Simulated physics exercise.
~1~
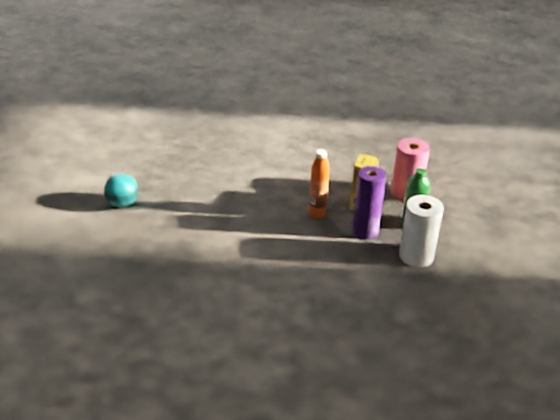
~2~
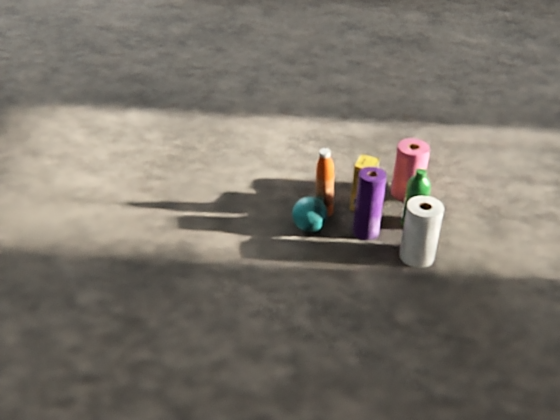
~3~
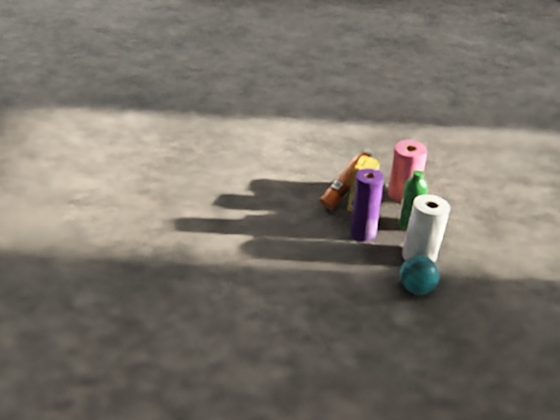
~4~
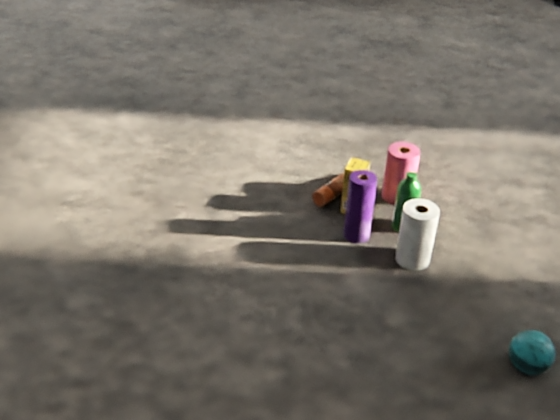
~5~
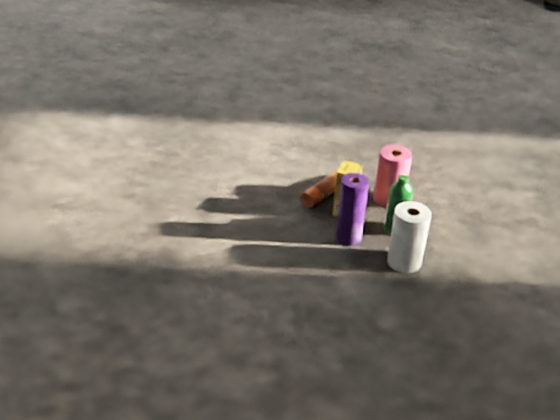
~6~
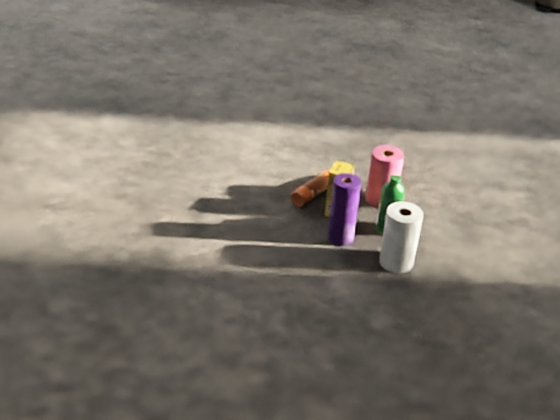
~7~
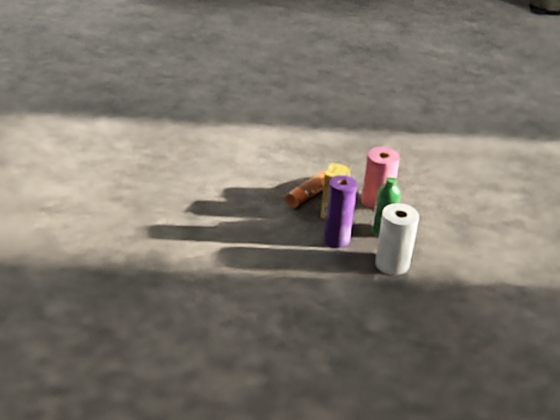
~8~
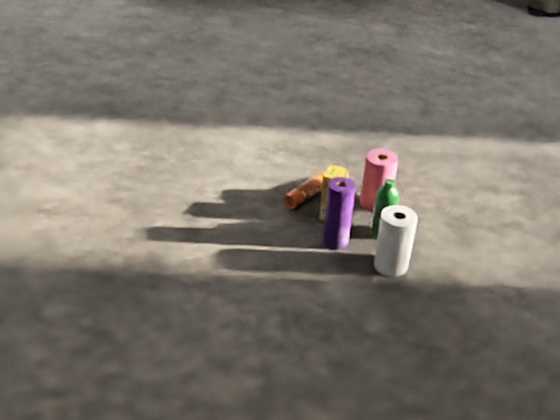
A turquoise ball rolls right, knocks over the orange bottle, and leaves five objects standing.
